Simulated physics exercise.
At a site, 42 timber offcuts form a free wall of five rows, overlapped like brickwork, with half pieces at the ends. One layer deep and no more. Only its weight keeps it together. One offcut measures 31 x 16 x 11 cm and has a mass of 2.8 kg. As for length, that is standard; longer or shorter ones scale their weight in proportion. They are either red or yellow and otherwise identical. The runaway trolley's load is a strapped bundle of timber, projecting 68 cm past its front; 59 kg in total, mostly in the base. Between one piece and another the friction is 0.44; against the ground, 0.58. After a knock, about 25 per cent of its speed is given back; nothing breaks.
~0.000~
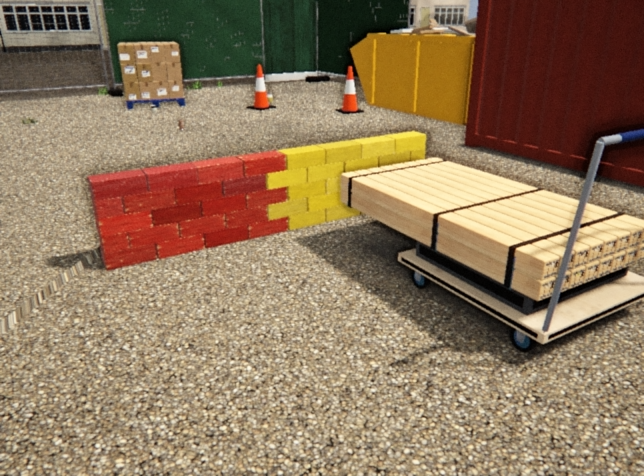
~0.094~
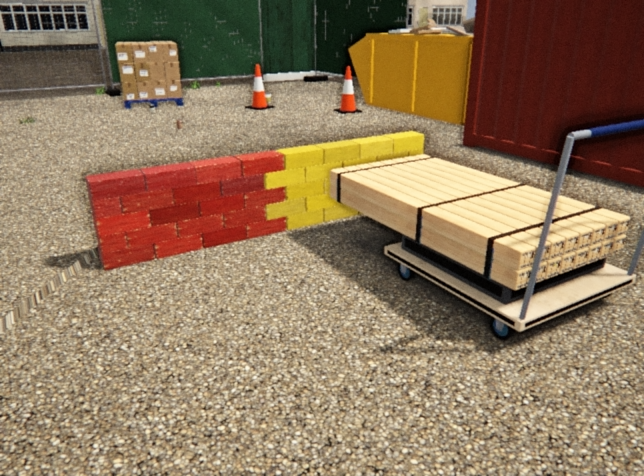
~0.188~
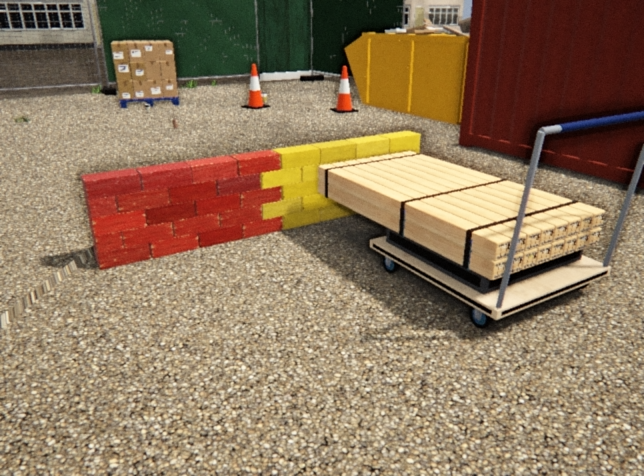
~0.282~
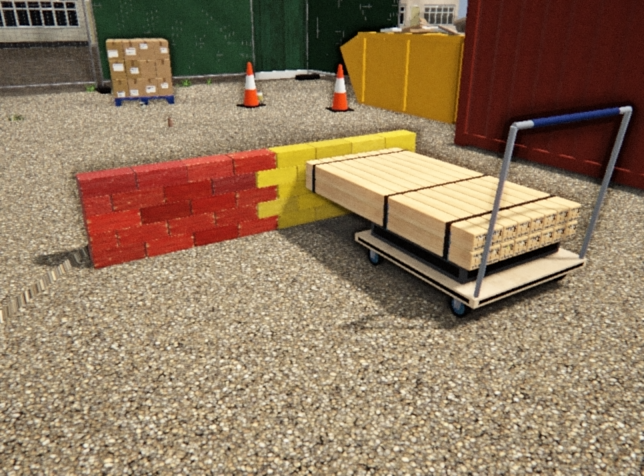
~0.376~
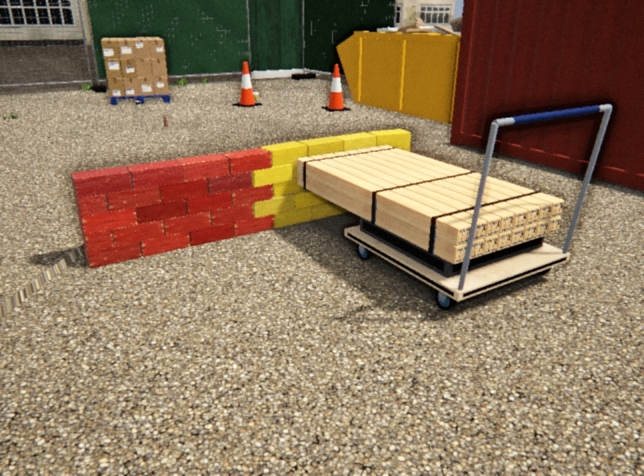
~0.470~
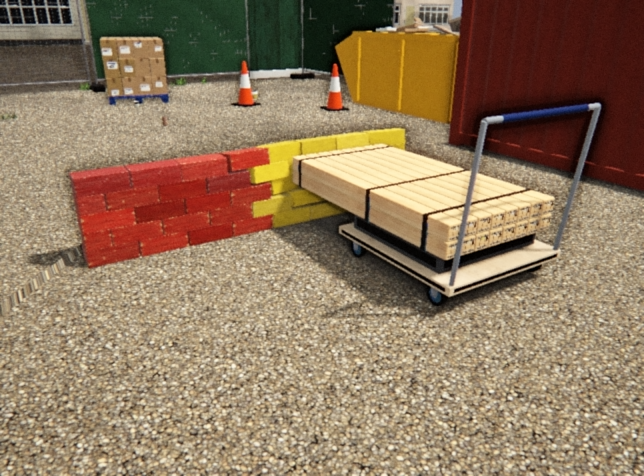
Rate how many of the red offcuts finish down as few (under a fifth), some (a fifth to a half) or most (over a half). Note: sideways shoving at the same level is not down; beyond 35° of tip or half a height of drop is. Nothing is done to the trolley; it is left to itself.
Few.
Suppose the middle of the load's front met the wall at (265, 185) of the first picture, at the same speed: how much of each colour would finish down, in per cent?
Red 40 %, yellow 20 %.
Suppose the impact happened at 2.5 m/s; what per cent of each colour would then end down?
Share down, in per cent: Red 0, yellow 80.
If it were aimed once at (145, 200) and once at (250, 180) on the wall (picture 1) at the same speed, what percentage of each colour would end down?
For red it's 70 then 60 per cent, for yellow 0 then 20 per cent.
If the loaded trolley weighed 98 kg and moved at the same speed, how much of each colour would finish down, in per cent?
Down by colour: Red 0, yellow 70 per cent.
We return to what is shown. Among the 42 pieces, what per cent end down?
Close to 40 per cent of them.
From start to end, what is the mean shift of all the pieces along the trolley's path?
It comes out to something like 20 centimetres.
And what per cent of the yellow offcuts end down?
For yellow, it's 70 per cent down at the end.
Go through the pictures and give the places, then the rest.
In the first frame (we follow the side turned to the camera; the camera pans a little), load (345, 184) 36 cm short of the wall; top red offcut (173, 180); top yellow offcut (379, 149); no piece has moved.
The second frame shows load (334, 180) 25 cm short of the wall; top red offcut (172, 180).
The third frame shows load (322, 176) 14 cm short of the wall; top red offcut (168, 179).
The fourth frame shows load (309, 171) 33 mm short of the wall; top red offcut (163, 178).
The fifth frame shows load (300, 168) 42 mm into the wall's line; top red offcut (158, 177); top yellow offcut (361, 145) displaced 58 mm; 12 stirred so far.
The sixth frame shows load (296, 166) 9 cm into the wall's line; top red offcut (157, 177); top yellow offcut (353, 142) tipped 8°; 17 stirred so far.
Around 0.60 s, load 14 cm past the wall's line, still rolling; none of the 20 red offcuts down (0 of 42 in all colours); top red offcut unmoved; top yellow offcut tipped 26°, 42 mm lower.
Around 0.78 s, load 21 cm past the wall's line, still rolling; 1 of the 20 red offcuts down (16 of 42 in all colours); top red offcut unmoved; top yellow offcut tipped 66°, 25 cm lower.
Around 1.04 s, load 29 cm past the wall's line, still rolling; 1 of the 20 red offcuts down (16 of 42 in all colours); top red offcut unmoved; top yellow offcut on its side.
Finally (2.1 s), load 48 cm past the wall's line, still rolling; 1 of the 20 red offcuts down (16 of 42 in all colours); top red offcut unmoved; top yellow offcut on its side. That is 5 per cent. Seen by the last camera, middles, top red offcut near (153, 174), top yellow offcut near (314, 179).
